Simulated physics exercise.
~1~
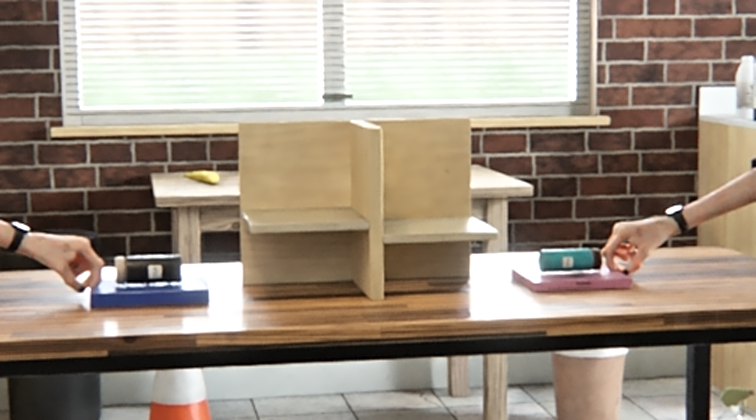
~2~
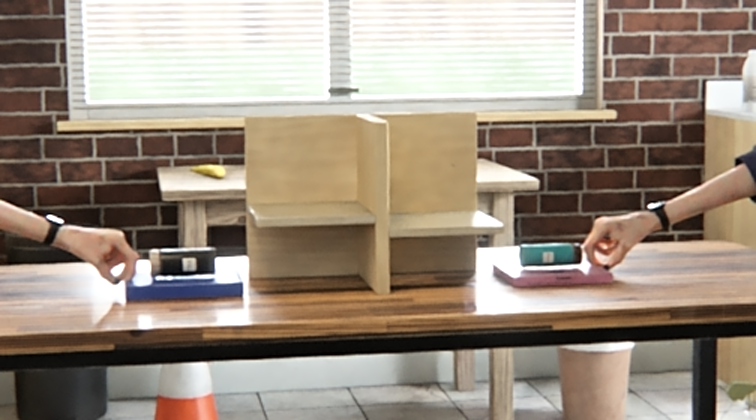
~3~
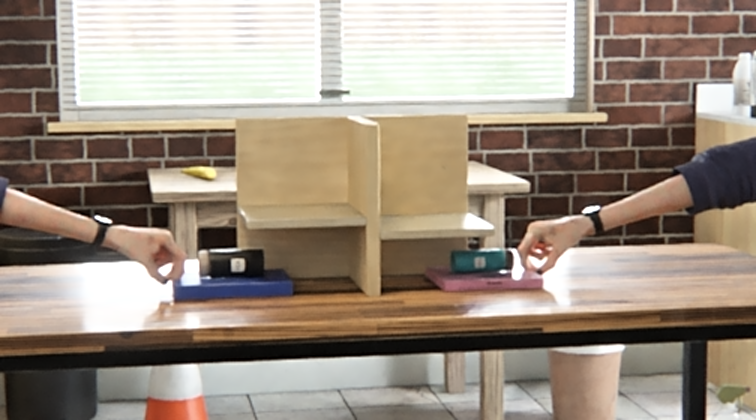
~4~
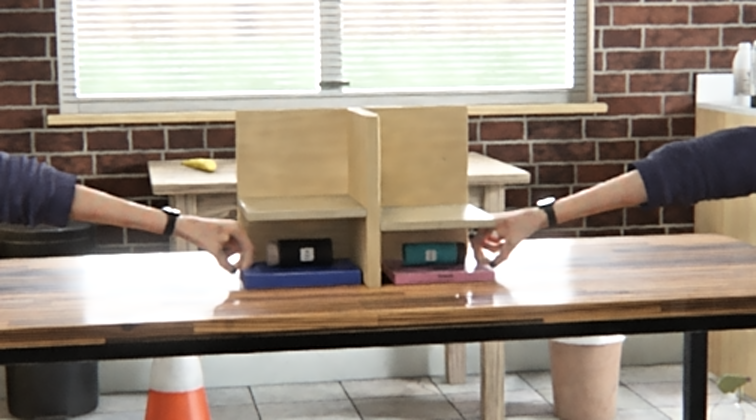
Two trays carrying a black shaker and a turquoise shaker are slid inward beneath low shelves.
